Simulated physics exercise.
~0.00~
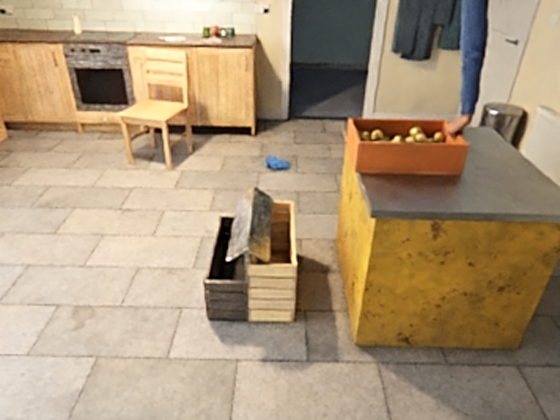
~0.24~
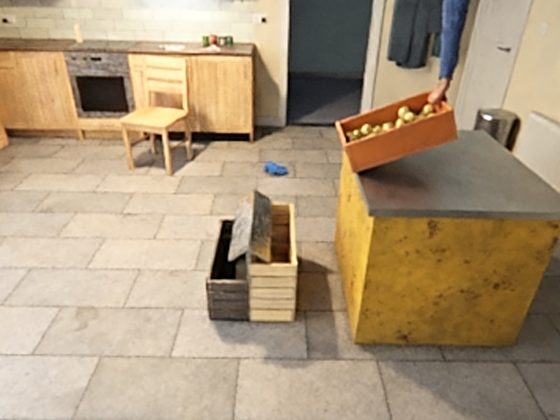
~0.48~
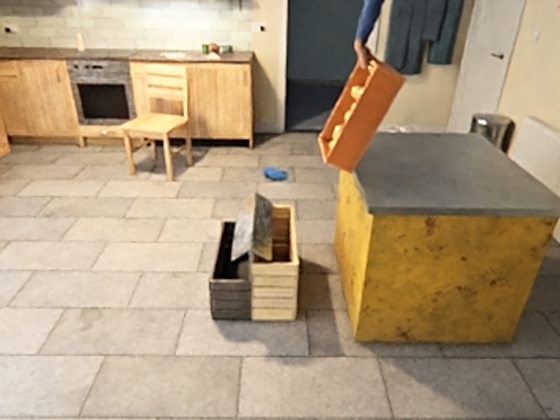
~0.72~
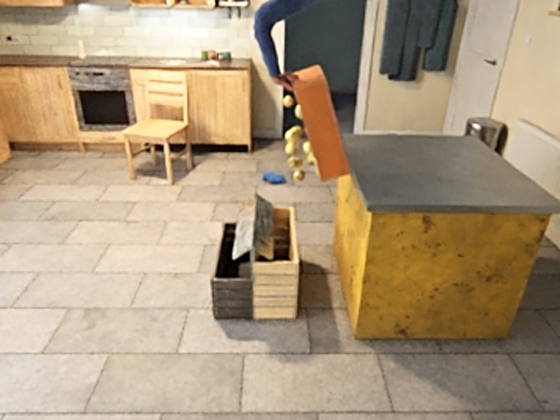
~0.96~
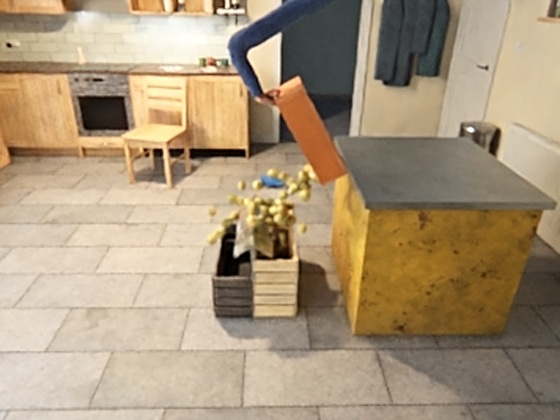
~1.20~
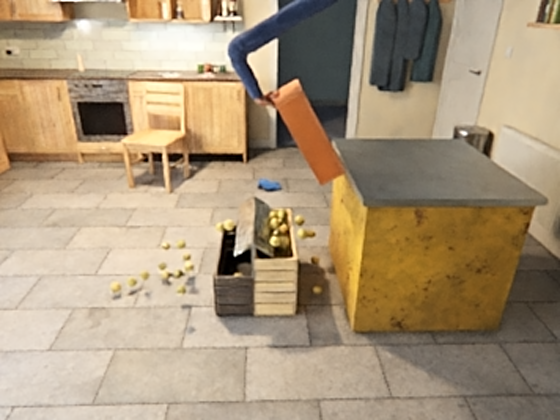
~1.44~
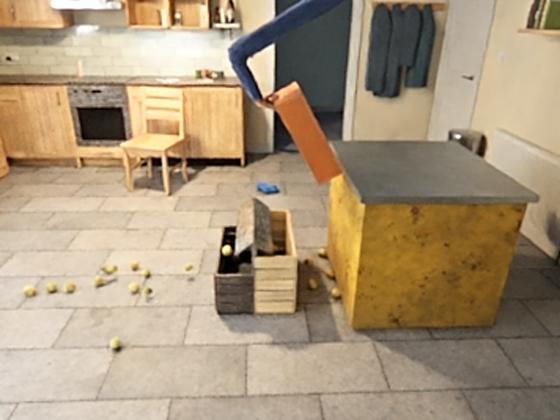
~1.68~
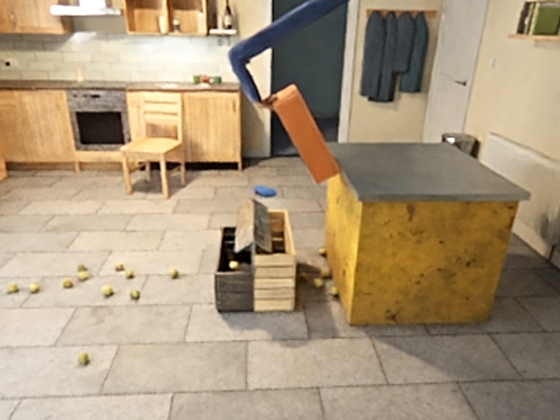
The video shows a blue-sleeved arm lifting an orange box of yellow apples off a bench in a kitchen and tipping it over two wooden crates with a sloped divider, where many apples drop in while others bounce out and scatter across the tiled floor, mostly leftward.
